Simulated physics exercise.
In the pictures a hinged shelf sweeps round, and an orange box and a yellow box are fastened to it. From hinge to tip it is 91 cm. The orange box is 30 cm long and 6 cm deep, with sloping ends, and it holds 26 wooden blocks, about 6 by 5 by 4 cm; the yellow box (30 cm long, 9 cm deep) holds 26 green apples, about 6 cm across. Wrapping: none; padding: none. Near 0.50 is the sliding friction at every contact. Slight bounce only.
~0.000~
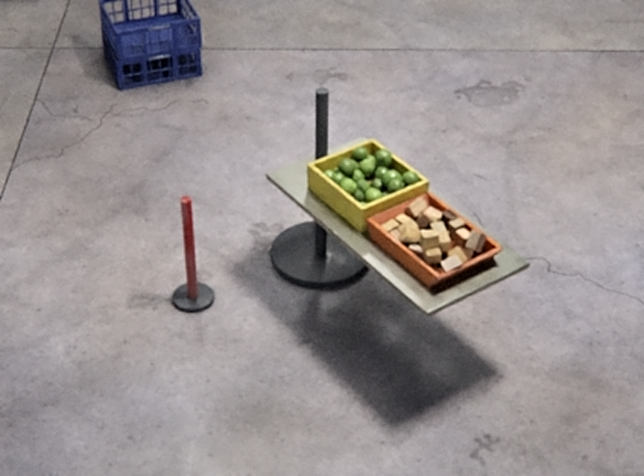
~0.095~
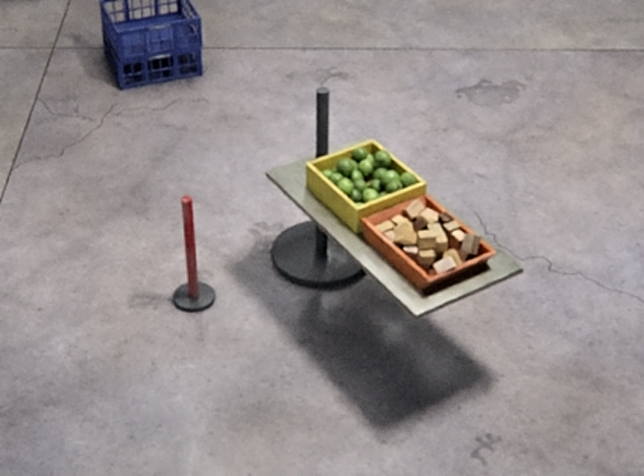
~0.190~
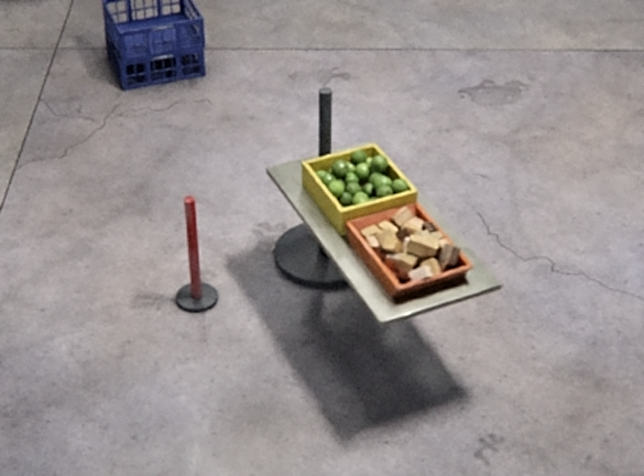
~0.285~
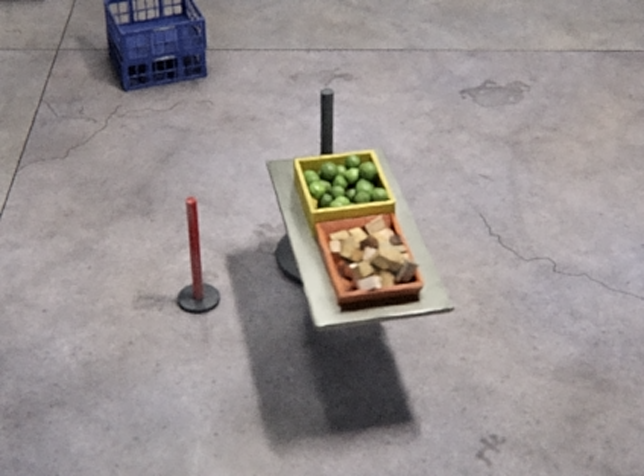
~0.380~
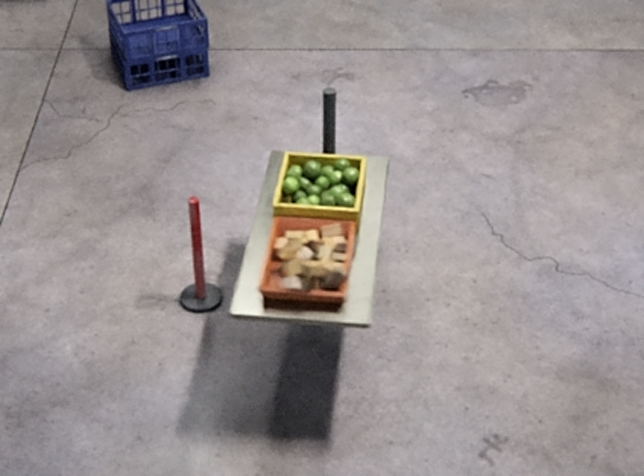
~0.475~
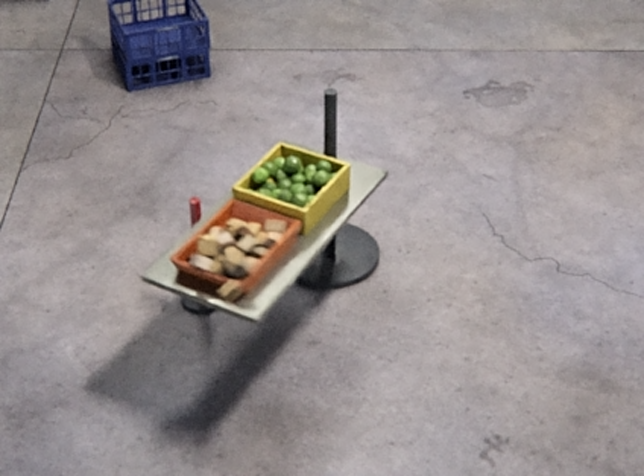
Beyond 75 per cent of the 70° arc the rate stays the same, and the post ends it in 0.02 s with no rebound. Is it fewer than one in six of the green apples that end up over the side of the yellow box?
Yes, fewer than one in six do.
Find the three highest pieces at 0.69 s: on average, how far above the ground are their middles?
About 68 cm.
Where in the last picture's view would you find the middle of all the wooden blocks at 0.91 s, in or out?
Centre approx. at (190, 234).
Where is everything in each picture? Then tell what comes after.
In the first picture (we follow the rim corner now nearest the camera), yellow box (its farthest corner) at (374, 141); orange box at (438, 276); swung 0°; nothing out yet.
The second picture shows yellow box at (374, 141); orange box at (428, 278); swung 3°.
The third picture shows yellow box at (375, 145); orange box at (398, 286); swung 10°.
The fourth picture shows yellow box at (372, 152); orange box at (341, 293); swung 23°.
The fifth picture shows yellow box at (364, 159); orange box at (260, 286); swung 41°.
The sixth picture shows yellow box at (347, 165); orange box at (173, 258); swung 64°; 1 out, the lowest block at (230, 291).
After 0.49 s, the shelf hits the red post.
After 0.57 s, 6 of 26 out of the orange box and 0 of 26 out of the yellow box.
After 0.69 s, 9 of 26 out of the orange box and 0 of 26 out of the yellow box.
After 0.91 s, 10 of 26 out of the orange box and 0 of 26 out of the yellow box.
When it is over (at 1.34 s), 10 of 26 out of the orange box and 0 of 26 out of the yellow box. Asked share, 0 of 26, 0 per cent.
